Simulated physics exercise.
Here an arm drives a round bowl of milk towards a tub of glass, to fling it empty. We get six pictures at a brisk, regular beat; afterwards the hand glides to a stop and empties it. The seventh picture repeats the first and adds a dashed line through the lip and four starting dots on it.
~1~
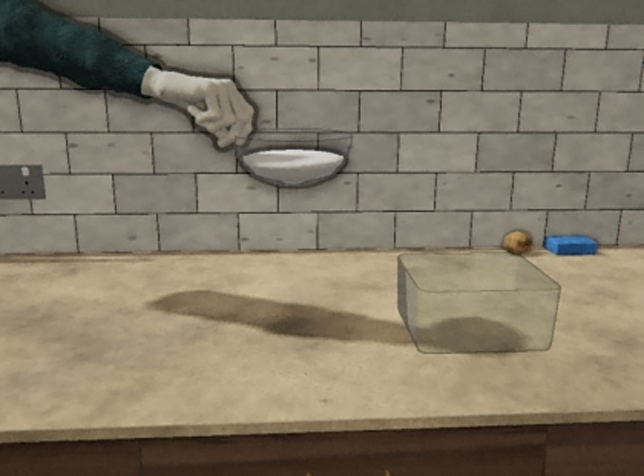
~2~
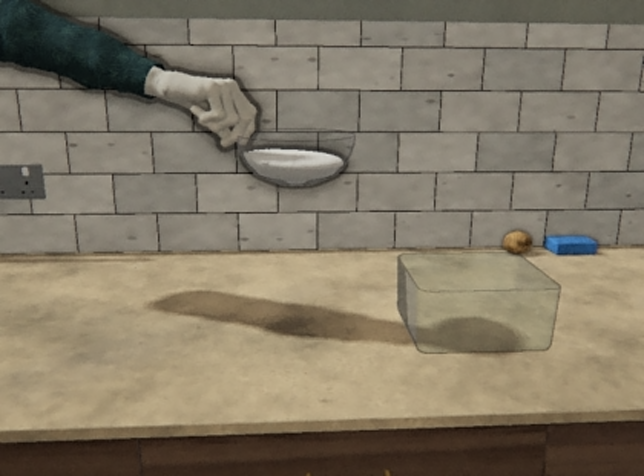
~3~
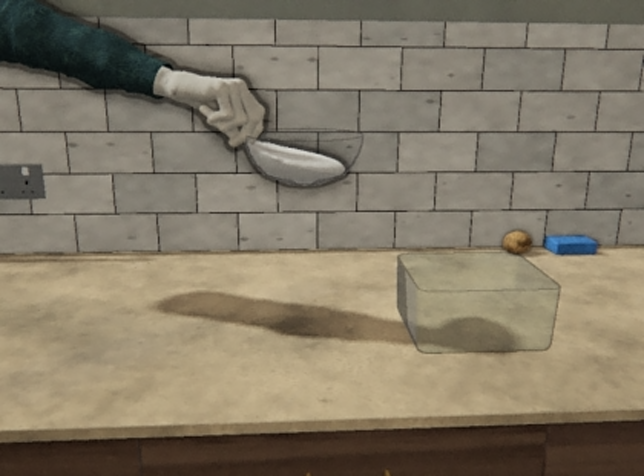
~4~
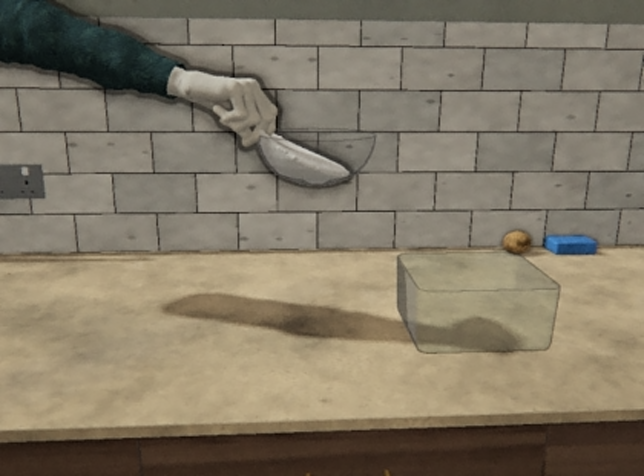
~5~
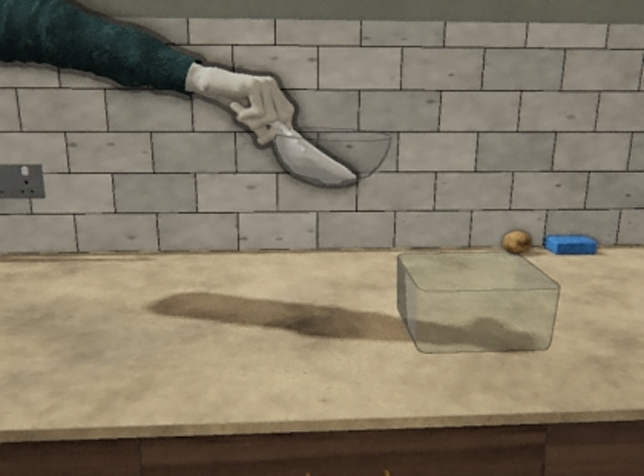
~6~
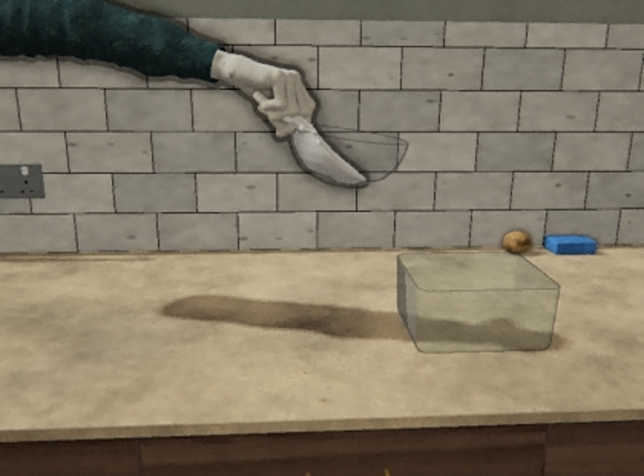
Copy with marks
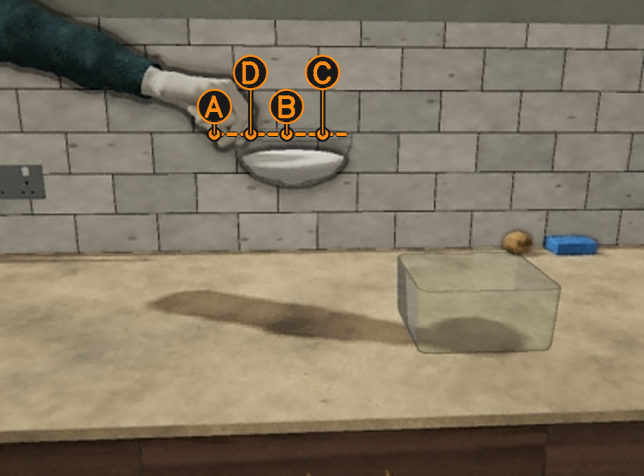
We see a gloved hand on a dark-sleeved arm move a clear round bowl of milk a short way right above a counter with a glass tub, the milk sloping steeply up the bowl's left side to the rim.
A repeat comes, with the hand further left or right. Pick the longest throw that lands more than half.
The limit is C.
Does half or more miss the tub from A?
Yes, it does.
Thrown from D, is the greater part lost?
Yes, it does.
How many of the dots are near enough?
One of the four.
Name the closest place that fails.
Here it is place B.
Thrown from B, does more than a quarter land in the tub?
Yes.
In orange, A at (214, 134); B at (286, 134); C at (322, 134); D at (250, 134).
If A is chosen, about 1 % lands in the tub, 99 % falls short.
If B is chosen, about 29 % lands in the tub, 67 % falls short and 4 % goes beside or beyond.
If C is chosen, about 64 % lands in the tub, 28 % falls short and 8 % goes beside or beyond.
If D is chosen, about 8 % lands in the tub, 90 % falls short.
